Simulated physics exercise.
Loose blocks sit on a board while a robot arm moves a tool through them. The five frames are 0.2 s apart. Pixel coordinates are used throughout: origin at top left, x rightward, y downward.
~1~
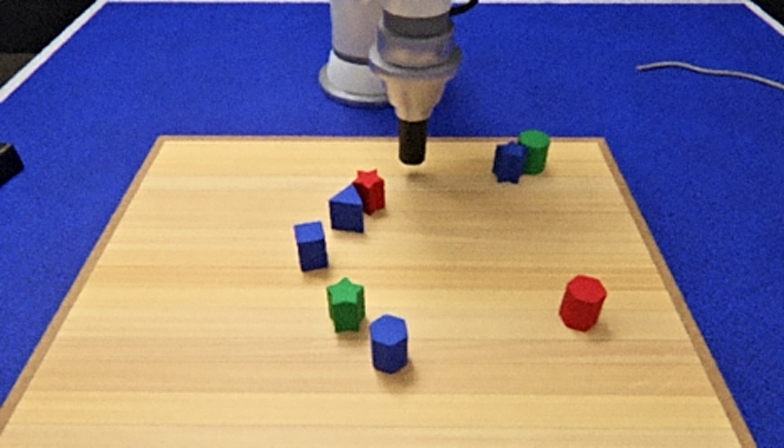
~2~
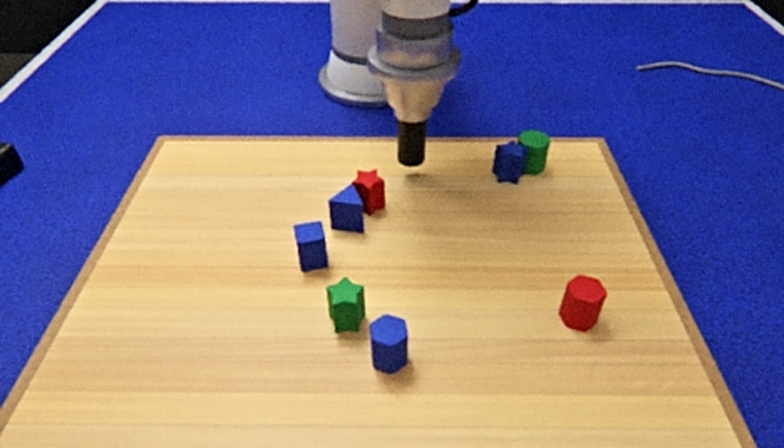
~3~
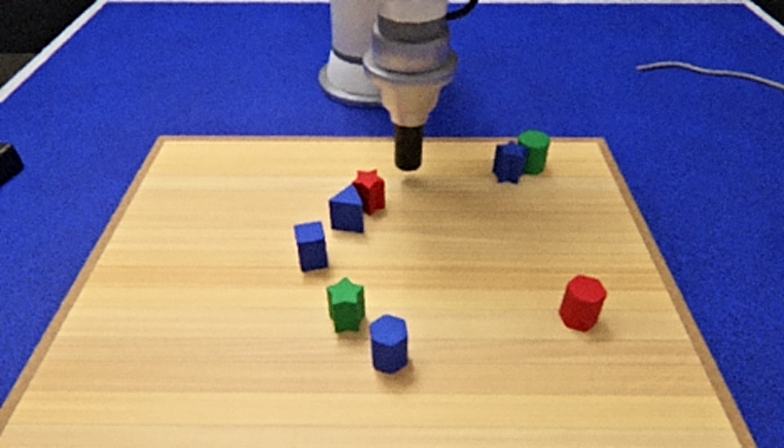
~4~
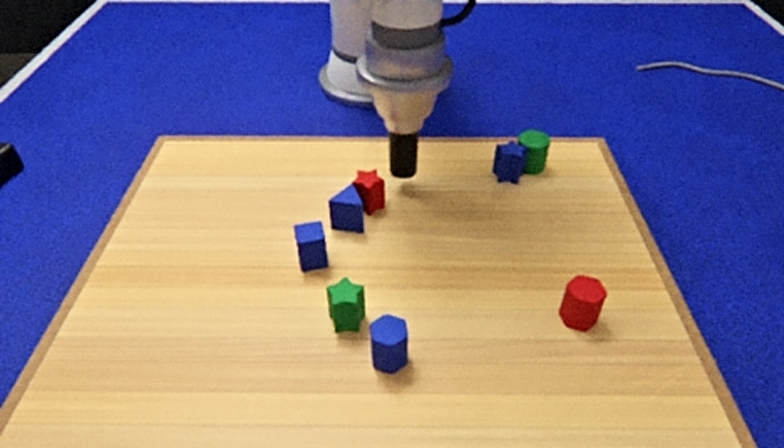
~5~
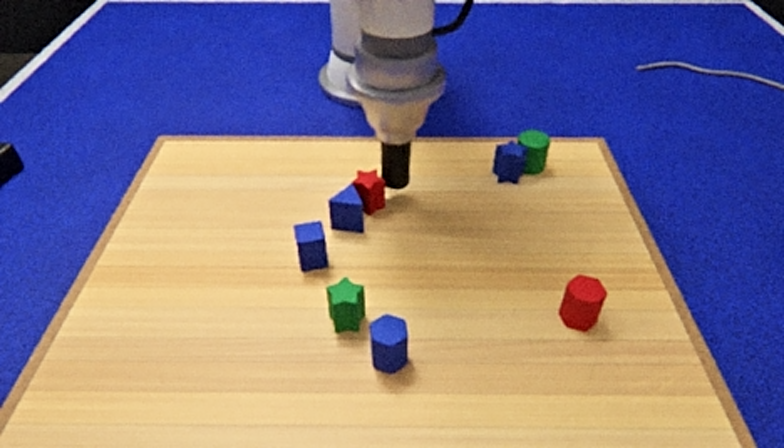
A robot arm moves its tool slightly left and down while the colored blocks stay still.
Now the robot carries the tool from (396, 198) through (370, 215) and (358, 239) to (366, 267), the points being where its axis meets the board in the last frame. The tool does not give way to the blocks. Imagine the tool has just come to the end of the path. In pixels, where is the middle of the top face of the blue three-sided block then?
Just about (324, 208).
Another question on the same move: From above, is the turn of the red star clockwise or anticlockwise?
I'd predict that, seen from above, the red star rotates clockwise.
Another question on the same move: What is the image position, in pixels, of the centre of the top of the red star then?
I expect it at (338, 186).
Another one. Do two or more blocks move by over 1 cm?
Final answer: Yes.
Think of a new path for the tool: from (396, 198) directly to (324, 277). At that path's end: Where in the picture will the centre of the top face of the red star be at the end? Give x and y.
The middle of the upper face of the red star will lie at about (349, 185) in the picture.
What follows on the original path. One third of the way, tool (369, 198); blue three-sided block (332, 202), turned 50° anticlockwise; red star (342, 184), turned 30° clockwise.
Two thirds of the way, tool (358, 223); blue three-sided block (324, 208); red star (338, 186), turned 55° clockwise.
At the end, tool (365, 250); blue square piece unmoved; blue three-sided block (324, 208); red star (338, 186), turned 55° clockwise.
